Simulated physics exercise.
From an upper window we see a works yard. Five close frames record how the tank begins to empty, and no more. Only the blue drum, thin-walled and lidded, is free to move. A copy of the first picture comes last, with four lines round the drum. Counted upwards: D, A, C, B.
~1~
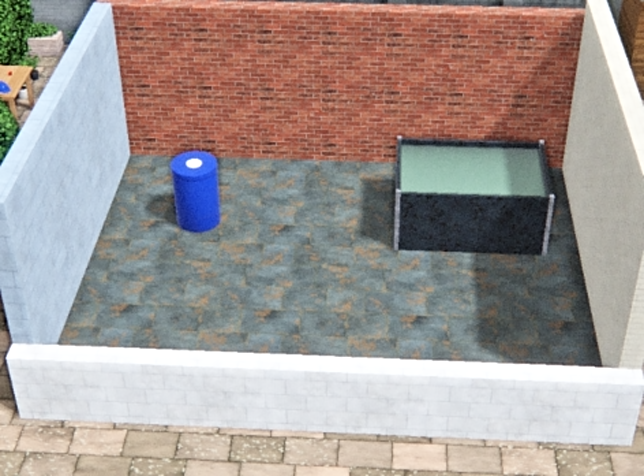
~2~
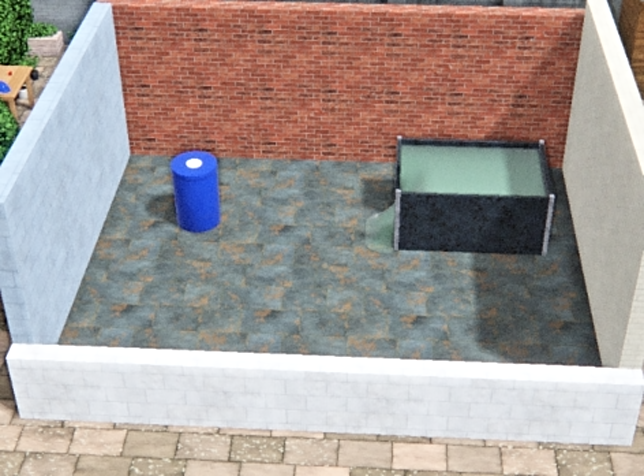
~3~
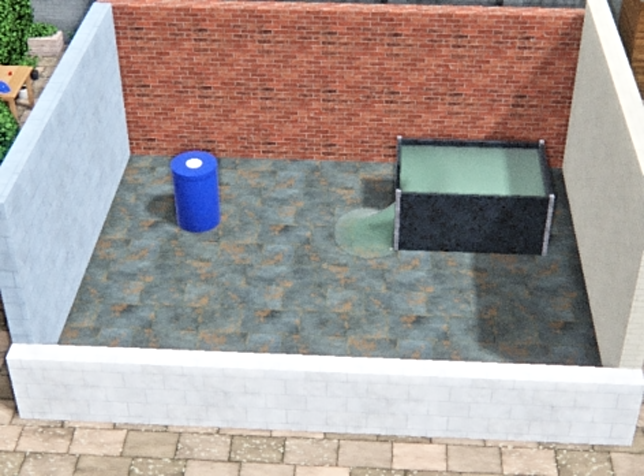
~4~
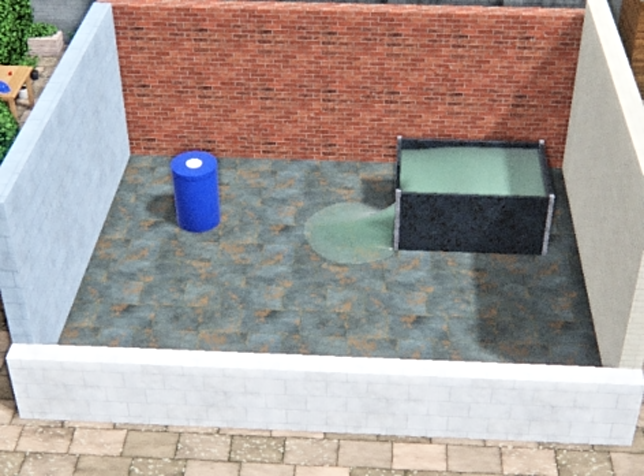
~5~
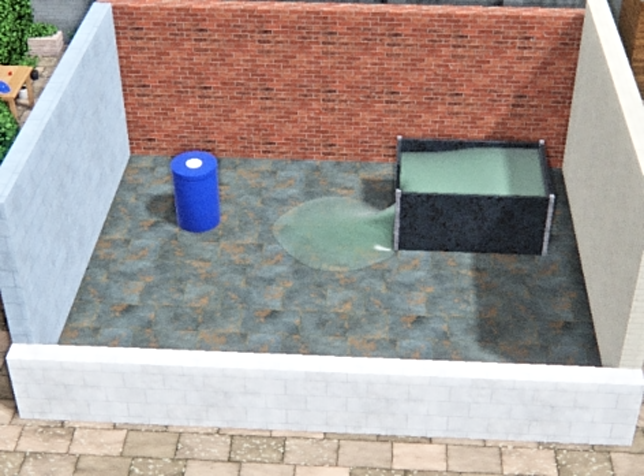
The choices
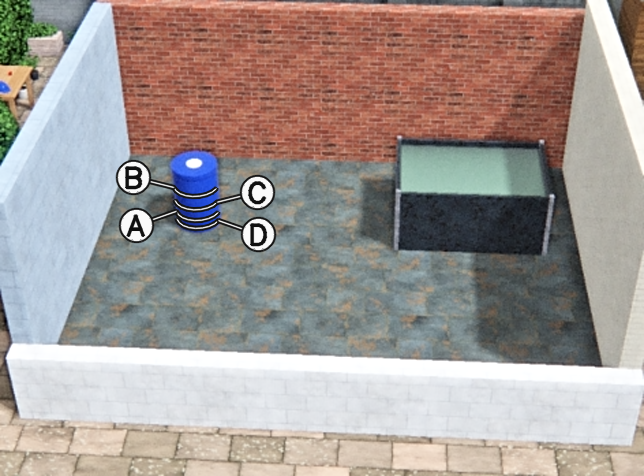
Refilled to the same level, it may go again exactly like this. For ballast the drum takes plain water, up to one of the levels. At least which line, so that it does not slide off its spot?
C is the one.
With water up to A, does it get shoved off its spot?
Yes, that goes wrong.
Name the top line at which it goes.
A it is.
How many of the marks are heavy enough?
Two of them.
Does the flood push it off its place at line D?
Yes.
In white, A at (194, 220); B at (192, 196); C at (193, 209); D at (195, 228); from the bottom up D, A, C, B.
For line A, it is pushed about half its own width away.
For line B, it does not move.
For line C, it does not move.
For line D, it is pushed about 4 times its own width away.
